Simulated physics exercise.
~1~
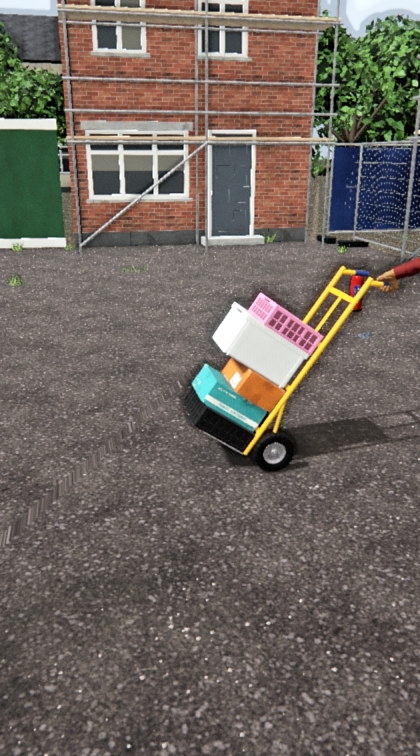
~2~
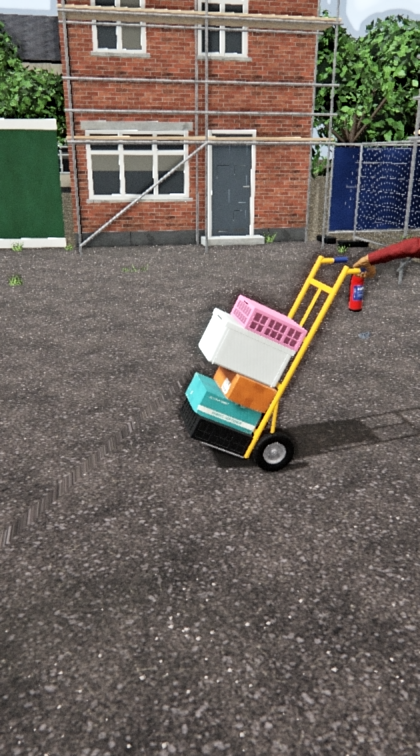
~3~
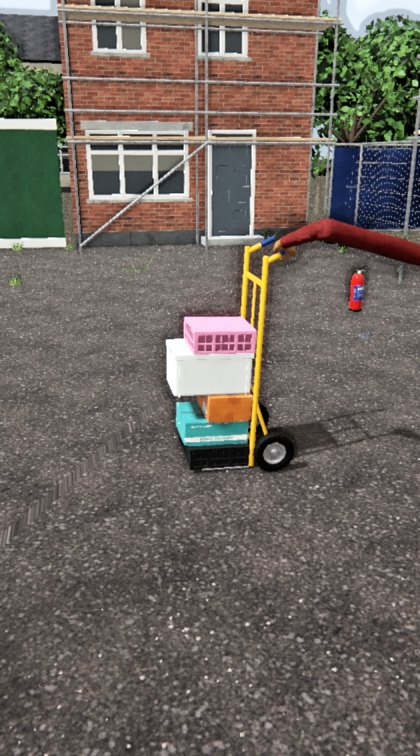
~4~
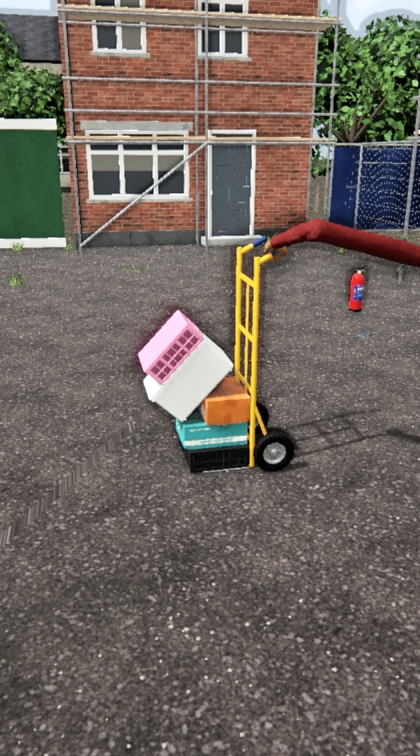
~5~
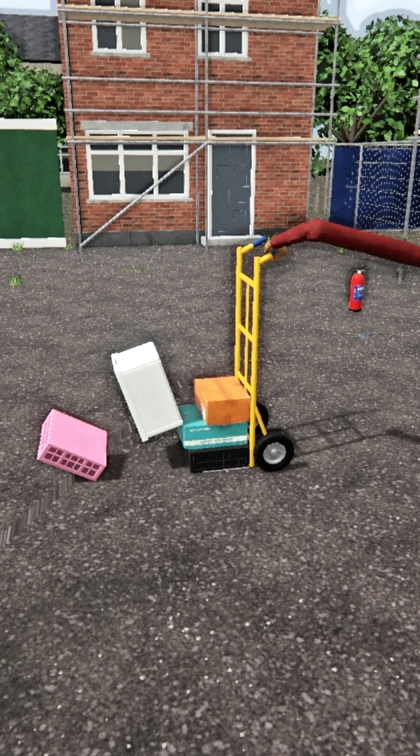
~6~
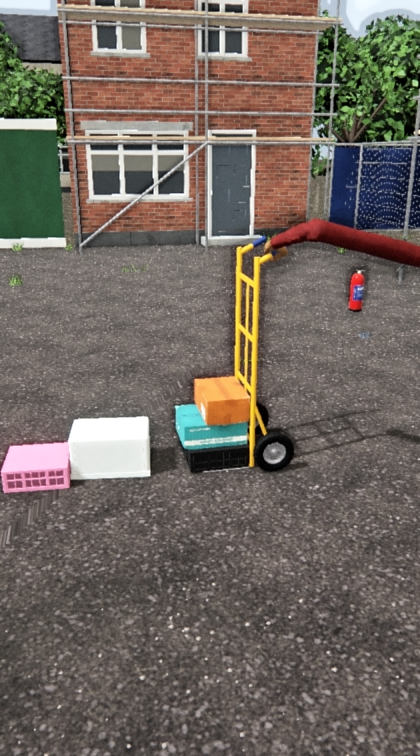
A yellow hand truck, tilted back towards a red-sleeved arm at the right, holds a stack of boxes on dark paving, seen side-on before a scaffolded brick house. A black crate sits lowest, then a turquoise box, an orange parcel, a white tote and a pink crate on top. The arm swings the truck upright, revealing a red fire extinguisher behind it. The white tote and pink crate tip left over the front and tumble off. Both finish on the ground to the left, pink farthest out, while the other three stay stacked on the upright truck.
